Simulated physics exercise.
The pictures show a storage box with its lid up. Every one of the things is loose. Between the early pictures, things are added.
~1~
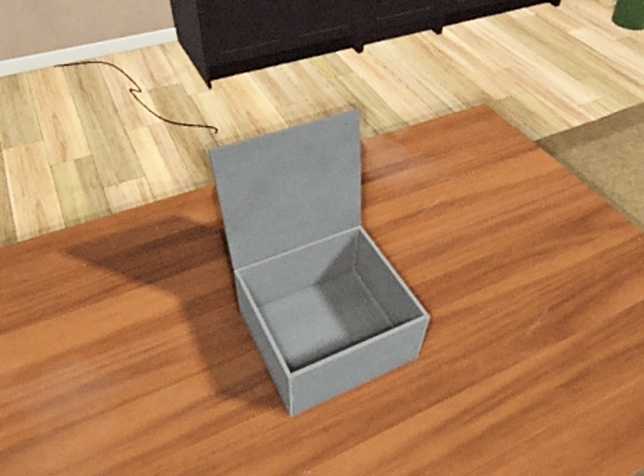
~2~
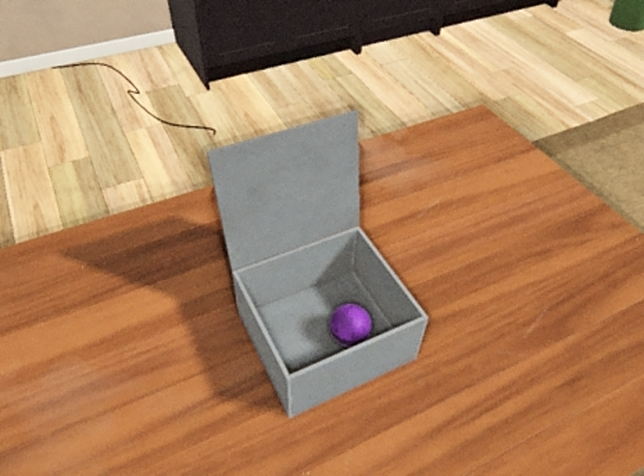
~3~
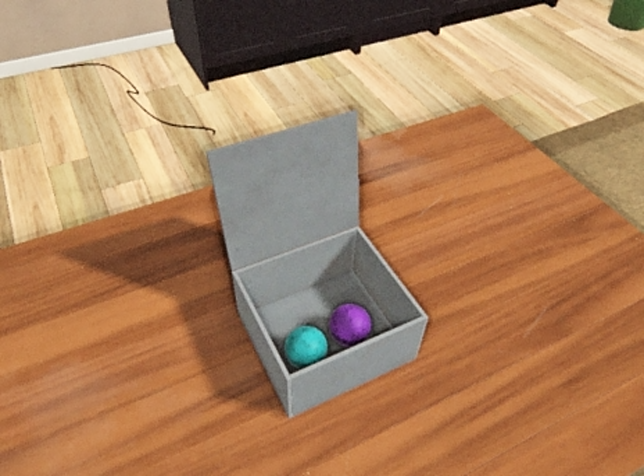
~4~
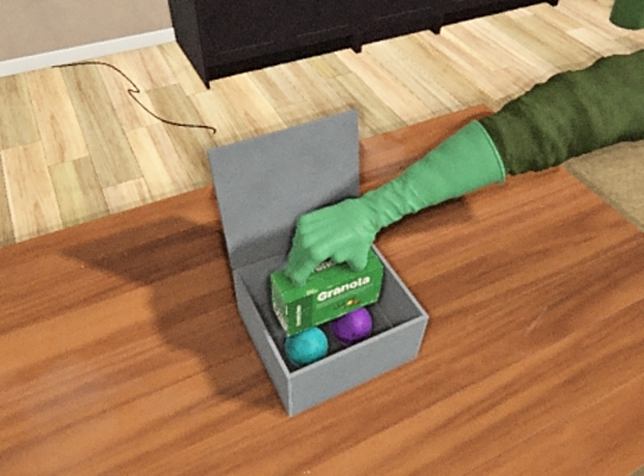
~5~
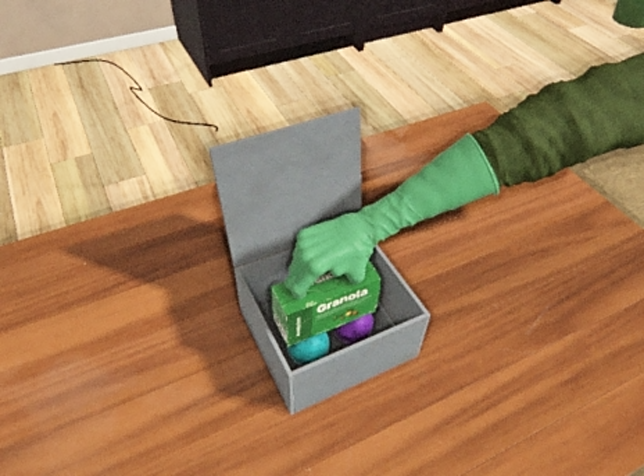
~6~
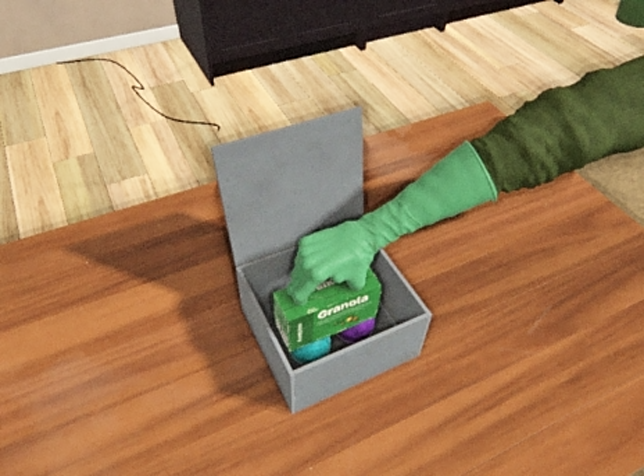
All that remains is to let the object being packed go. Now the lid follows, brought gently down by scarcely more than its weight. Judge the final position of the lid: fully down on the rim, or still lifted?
Final position: Fully down on the rim.
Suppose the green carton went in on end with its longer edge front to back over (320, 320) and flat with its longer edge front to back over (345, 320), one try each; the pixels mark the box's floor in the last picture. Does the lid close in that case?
Try one: Lid down; try two: Lid left up.
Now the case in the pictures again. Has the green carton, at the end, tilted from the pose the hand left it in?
Result: The green carton leans over.
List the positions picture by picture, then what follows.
In the first frame, the last thing is not in view yet.
In the second frame, the last thing is not in view yet.
In the third frame, the last thing is not in view yet; turquoise ball (306, 348).
In the fourth frame, coming down; green carton (326, 288); turquoise ball (306, 347).
In the fifth frame, coming down; green carton (326, 299).
In the sixth frame, in place under the hand; green carton (327, 305).
Then, 0.60 s on from there, green carton turned 58° from how it was put near (302, 296).
Then, 1.00 s on from there, lid starting down; green carton on its side near (301, 301); purple ball shifted a little; turquoise ball shifted a little.
Then, 1.60 s on from there, lid 58° above the rim; green carton on its side near (301, 301); turquoise ball shifted a little.
Then, 2.00 s on from there, lid 21° above the rim; green carton on its side near (301, 301); turquoise ball shifted a little.
In the end, lid shut; toppled in the box, green carton; the other 2 unmoved. At the end, from the last picture's camera, green carton near (301, 301).
